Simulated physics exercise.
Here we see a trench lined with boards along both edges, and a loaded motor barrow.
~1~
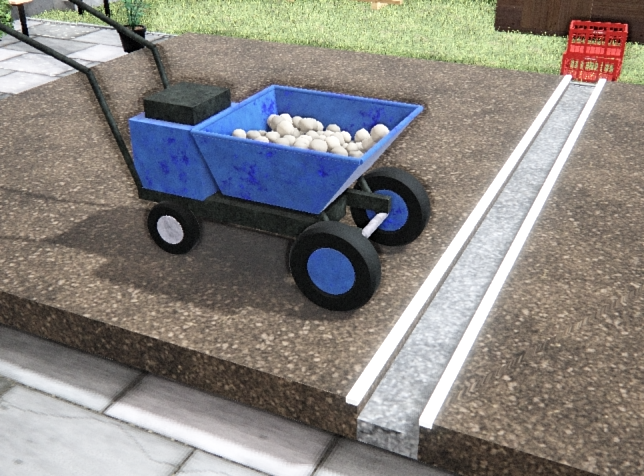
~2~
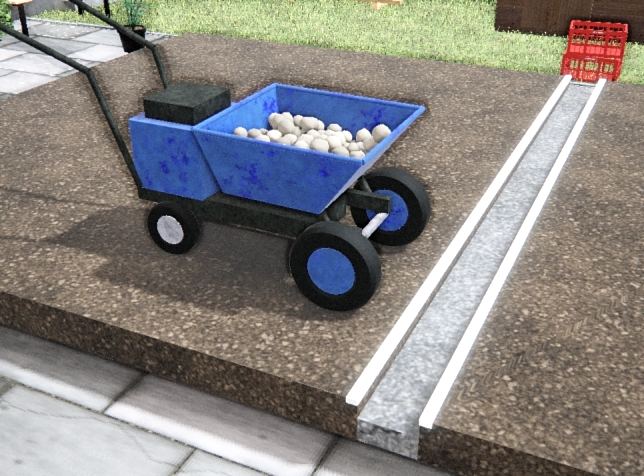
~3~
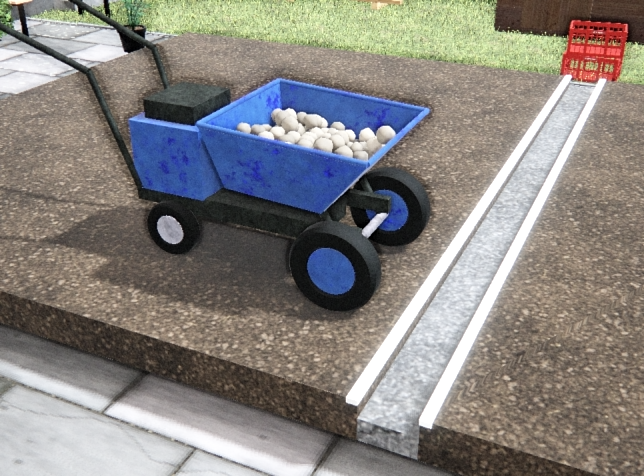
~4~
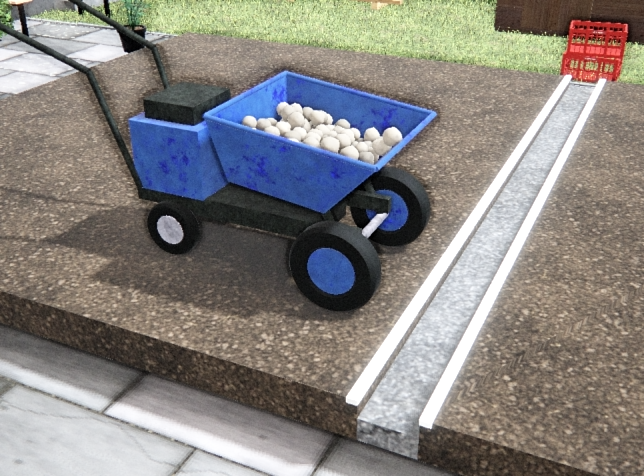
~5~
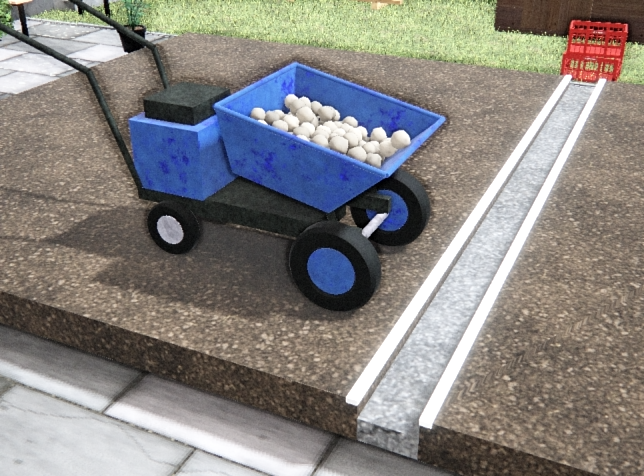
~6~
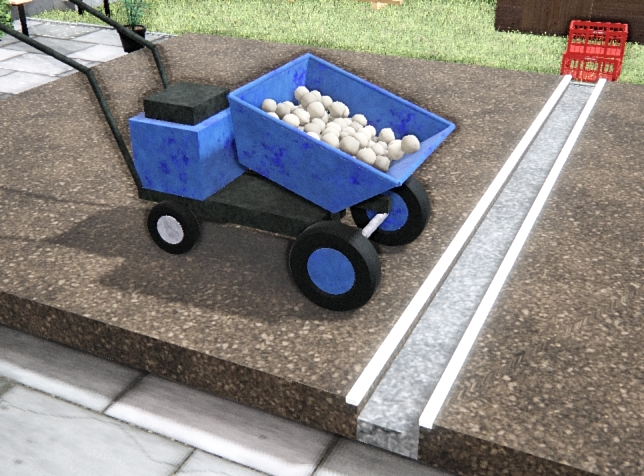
The footage shows a blue motor barrow loaded with pale, rounded stones beside a narrow trench edged with white boards; its skip sits level at first, then gradually tilts forward to the right while the wheels stay in place.
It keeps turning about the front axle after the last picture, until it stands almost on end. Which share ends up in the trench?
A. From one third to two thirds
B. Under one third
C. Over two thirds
(B) Under one third.
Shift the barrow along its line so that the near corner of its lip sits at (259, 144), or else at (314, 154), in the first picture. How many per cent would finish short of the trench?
Trial 1 around 40 %, trial 2 around 0 %.
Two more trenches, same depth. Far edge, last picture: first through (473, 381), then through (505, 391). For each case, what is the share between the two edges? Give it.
About 40 and 70 per cent.
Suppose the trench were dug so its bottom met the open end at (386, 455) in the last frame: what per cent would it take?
10 %.
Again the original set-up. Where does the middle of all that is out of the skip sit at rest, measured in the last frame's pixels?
Roughly at (532, 307).
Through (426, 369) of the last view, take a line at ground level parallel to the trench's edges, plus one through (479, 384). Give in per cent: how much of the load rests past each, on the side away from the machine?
About 90 and 60 %.
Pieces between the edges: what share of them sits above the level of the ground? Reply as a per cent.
Estimate: Close to 10 in a hundred.
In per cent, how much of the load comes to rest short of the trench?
Result: Some 0 % of the load.
Soon after the last picture, skip tipped steeply; all in the skip.
A little later, skip tipped right over; most in the skip; a small part beyond it; a stray few falling.
Later still, skip tipped right over; a small part in the skip; a small part in or heaped over the trench; most beyond it.
By the end, skip tipped right over; a stray few in the skip; a small part in or heaped over the trench; most beyond it.
